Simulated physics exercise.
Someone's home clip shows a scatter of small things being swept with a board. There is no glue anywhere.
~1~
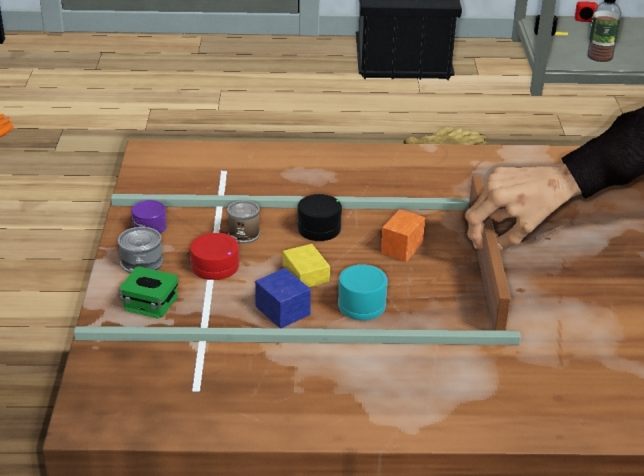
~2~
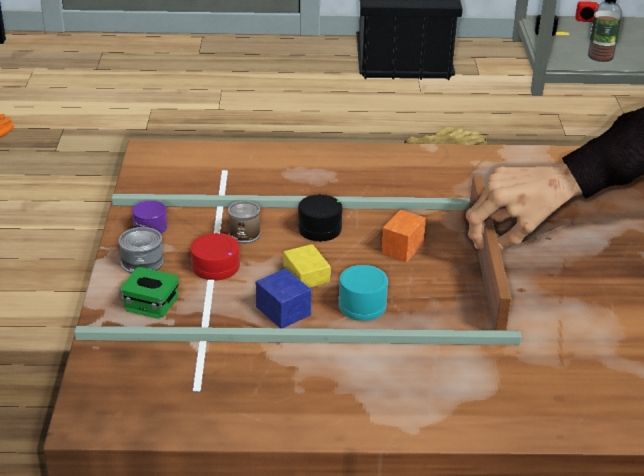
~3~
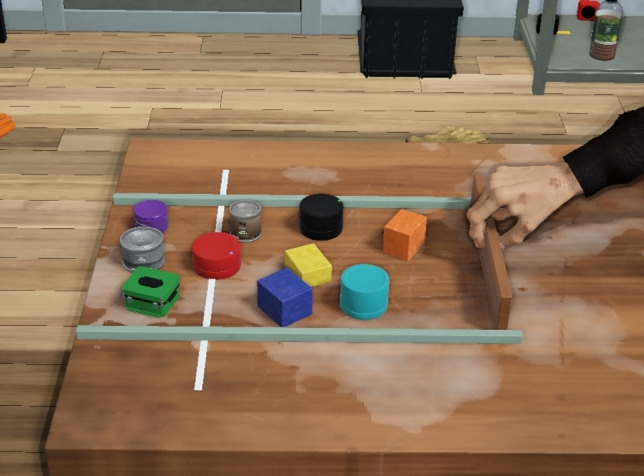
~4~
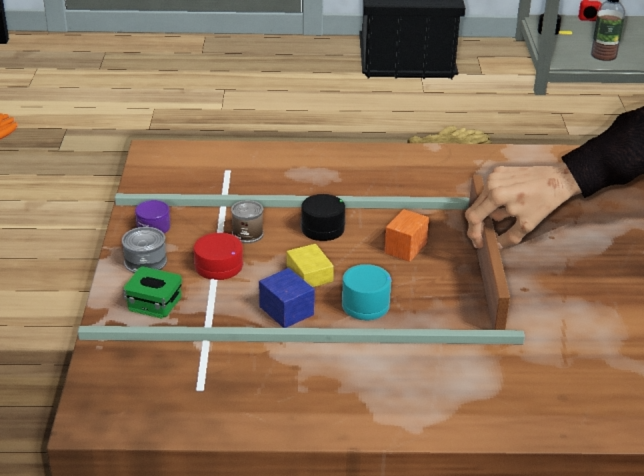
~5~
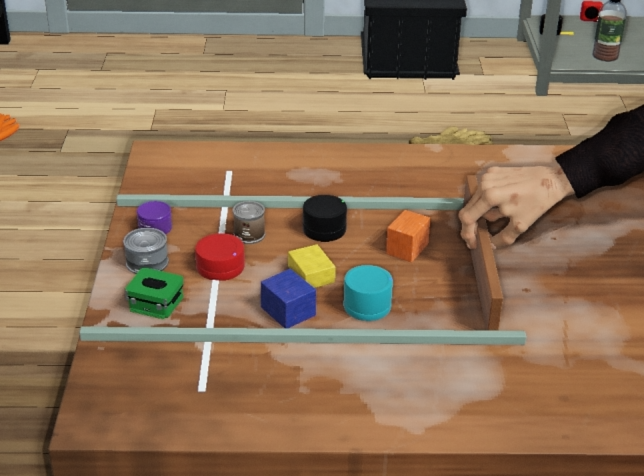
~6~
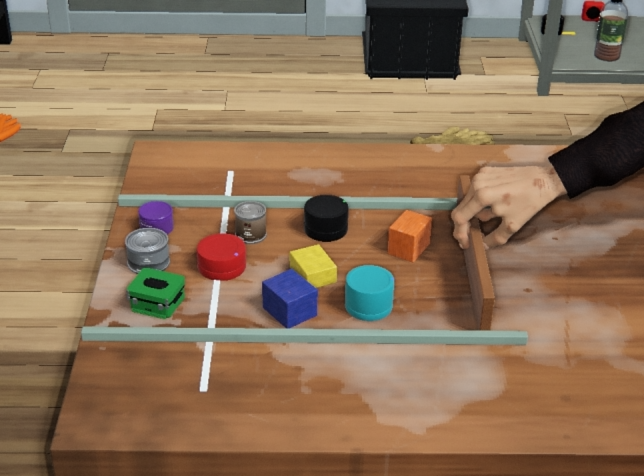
At the start, a hand holds a wooden board upright at the right end of two pale green rails, with small coloured blocks, tubs and tins scattered to its left around a white tape line. The board stays almost still, then slides slightly left, while the objects keep their arrangement untouched.
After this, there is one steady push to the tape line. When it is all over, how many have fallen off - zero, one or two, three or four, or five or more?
Looks like the tally of pieces that topple off is zero there.
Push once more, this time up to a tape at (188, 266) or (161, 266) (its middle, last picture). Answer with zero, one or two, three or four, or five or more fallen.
For the first tape, just one or two; for the second, one or two.
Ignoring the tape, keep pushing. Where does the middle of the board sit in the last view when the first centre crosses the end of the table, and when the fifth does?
I'd put it close to (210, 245) and later close to (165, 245).
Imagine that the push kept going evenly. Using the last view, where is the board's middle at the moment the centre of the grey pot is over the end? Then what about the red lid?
(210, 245) and (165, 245), more or less.
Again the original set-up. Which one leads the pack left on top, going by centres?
The answer: The grey pot.
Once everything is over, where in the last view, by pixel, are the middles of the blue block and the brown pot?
Listed in order, first is (147, 305) and the other is (169, 227).
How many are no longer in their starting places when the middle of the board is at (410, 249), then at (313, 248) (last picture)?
The number moved is 1 and then 5.
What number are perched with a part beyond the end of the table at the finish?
Count of overhanging things: 2.
Early on, none off yet; grey pot at rest near (148, 251); purple tub at rest near (156, 219); green case at rest near (157, 294).
A while later, none off yet; grey pot at rest near (145, 251); purple tub at rest near (156, 219); green case travelled a little near (142, 292).
Finally, the number that fall off is zero.
